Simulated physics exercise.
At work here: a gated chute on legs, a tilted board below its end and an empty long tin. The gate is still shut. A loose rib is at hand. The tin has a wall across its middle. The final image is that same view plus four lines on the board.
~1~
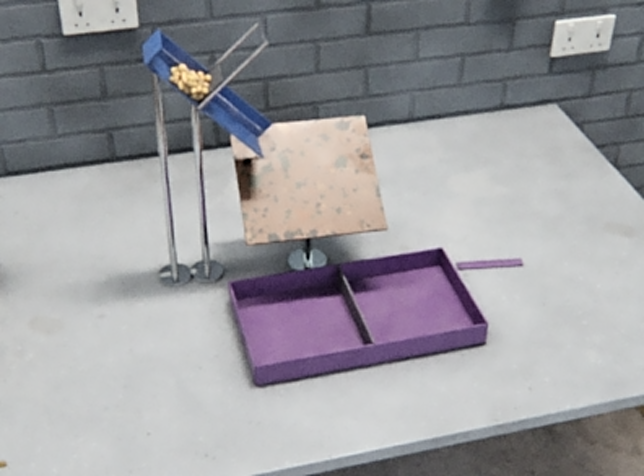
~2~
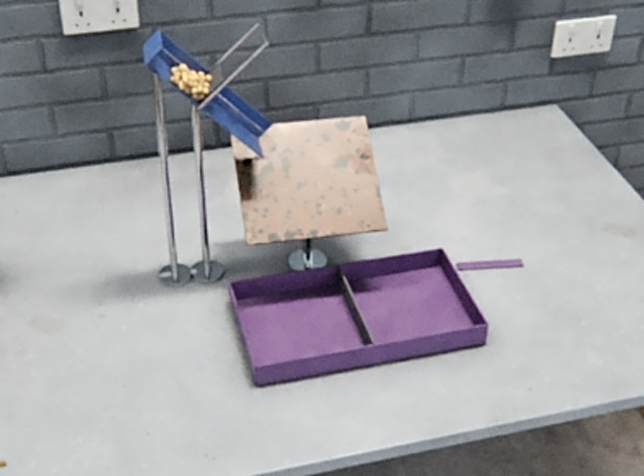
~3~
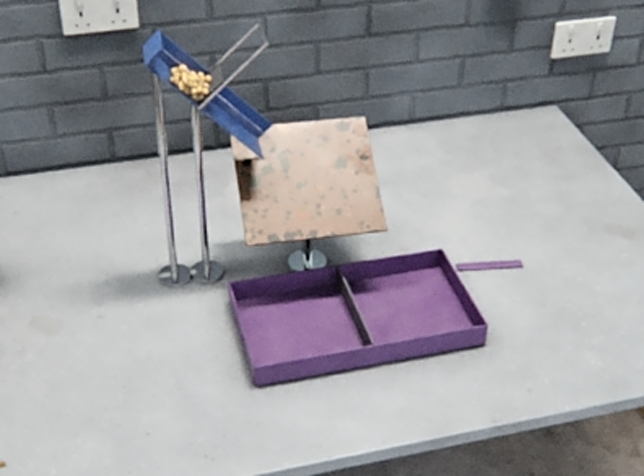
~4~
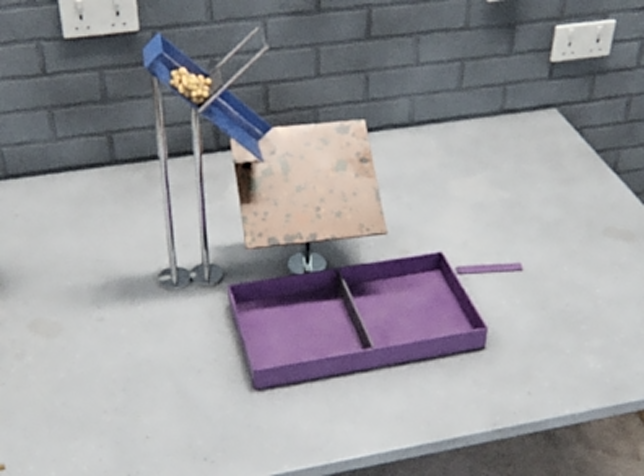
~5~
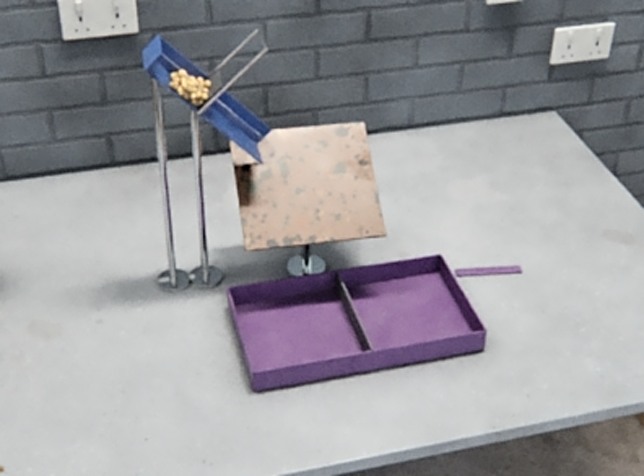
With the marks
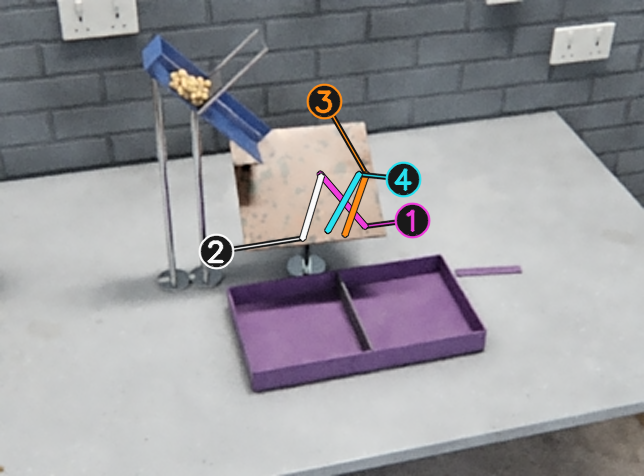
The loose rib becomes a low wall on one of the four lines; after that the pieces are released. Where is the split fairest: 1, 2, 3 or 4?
Take 1.
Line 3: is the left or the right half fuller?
More lands on the left.
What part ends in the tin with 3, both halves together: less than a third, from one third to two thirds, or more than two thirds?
More than two thirds.
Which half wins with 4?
The left half.
On the marked copy, line 1 from (320, 174) to (365, 226); line 2 from (321, 176) to (302, 238); line 3 from (366, 174) to (345, 234); line 4 from (359, 174) to (327, 230).
Choosing 1, of what is caught, close to a third in the left half, close to two thirds in the right.
Choosing 2, of what is caught, the bulk in the left half, a small share in the right.
Choosing 3, of what is caught, all but a few in the left half, a small share in the right.
Choosing 4, of what is caught, all but a few in the left half, only a few in the right.
